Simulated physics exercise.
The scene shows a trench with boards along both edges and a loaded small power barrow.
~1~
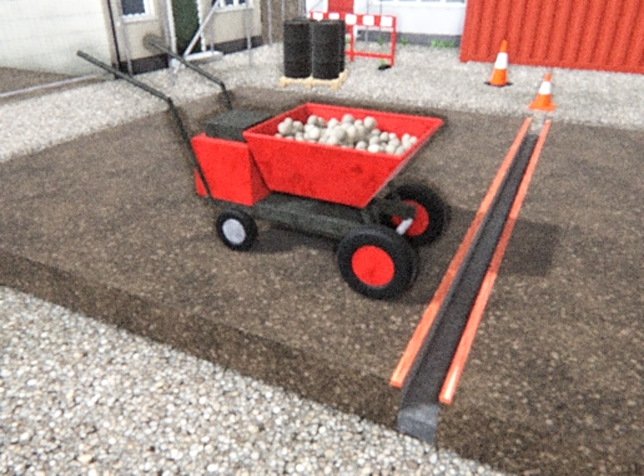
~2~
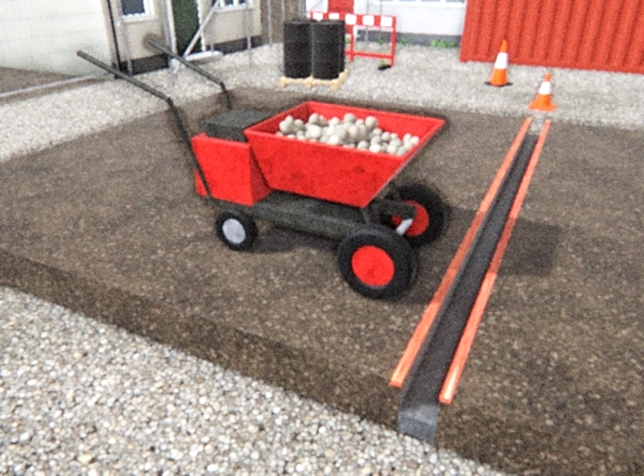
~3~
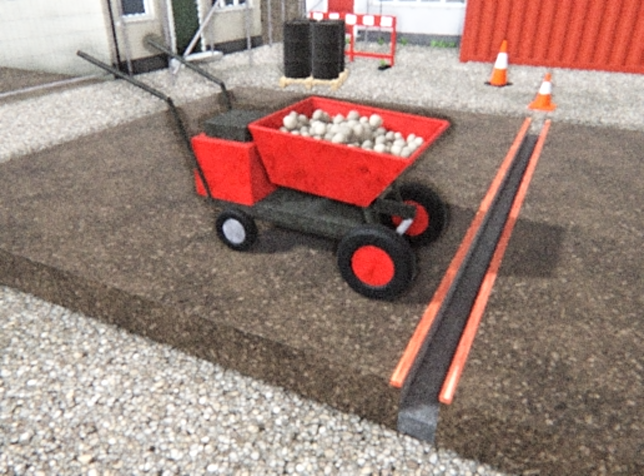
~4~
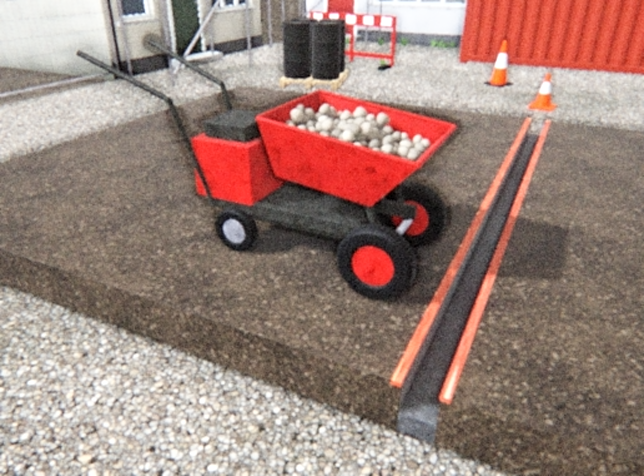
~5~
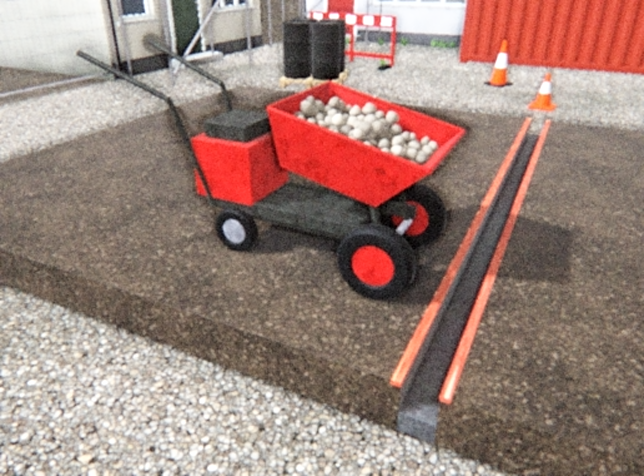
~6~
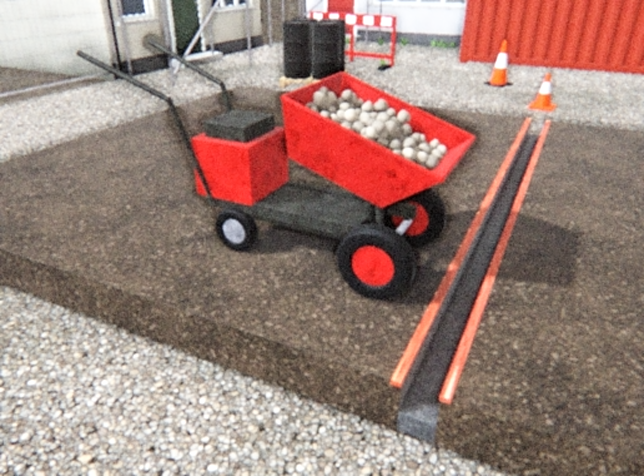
On a building yard, the red skip of a small power barrow loaded with pale rounded stones tilting forward beside a narrow trench.
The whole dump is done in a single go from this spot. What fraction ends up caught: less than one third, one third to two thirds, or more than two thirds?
Trench gets below a third.
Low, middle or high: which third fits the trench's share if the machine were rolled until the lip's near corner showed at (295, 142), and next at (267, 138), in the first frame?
Try one, in the middle band; try two, less than a third.
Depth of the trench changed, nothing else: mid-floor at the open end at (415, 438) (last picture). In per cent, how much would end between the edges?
0 %.
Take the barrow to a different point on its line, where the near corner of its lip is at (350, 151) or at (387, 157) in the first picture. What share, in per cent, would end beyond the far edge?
Roughly 60 per cent, then roughly 90 per cent.
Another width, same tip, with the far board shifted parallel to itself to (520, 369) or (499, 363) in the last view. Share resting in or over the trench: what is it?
Lab note: Case 1 around 50 %, case 2 20 %.
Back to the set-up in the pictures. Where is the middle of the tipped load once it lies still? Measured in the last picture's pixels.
Close to (554, 301) in the last picture.
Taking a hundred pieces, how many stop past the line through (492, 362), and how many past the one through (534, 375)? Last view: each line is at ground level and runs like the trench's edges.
Around 90 per cent for the first, and 50 per cent for the second.
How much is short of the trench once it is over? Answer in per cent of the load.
Some 0 per cent.
Just after the last frame, skip tipped steeply; every one in the skip.
A moment on, skip tipped right over; roughly two thirds in the skip; roughly a quarter beyond it; about a tenth falling.
Further on, skip tipped right over; about a tenth in the skip; just a few in or heaped over the trench; the larger part beyond it.
When it is over, skip tipped right over; just a few in the skip; just a few in or heaped over the trench; almost all beyond it.
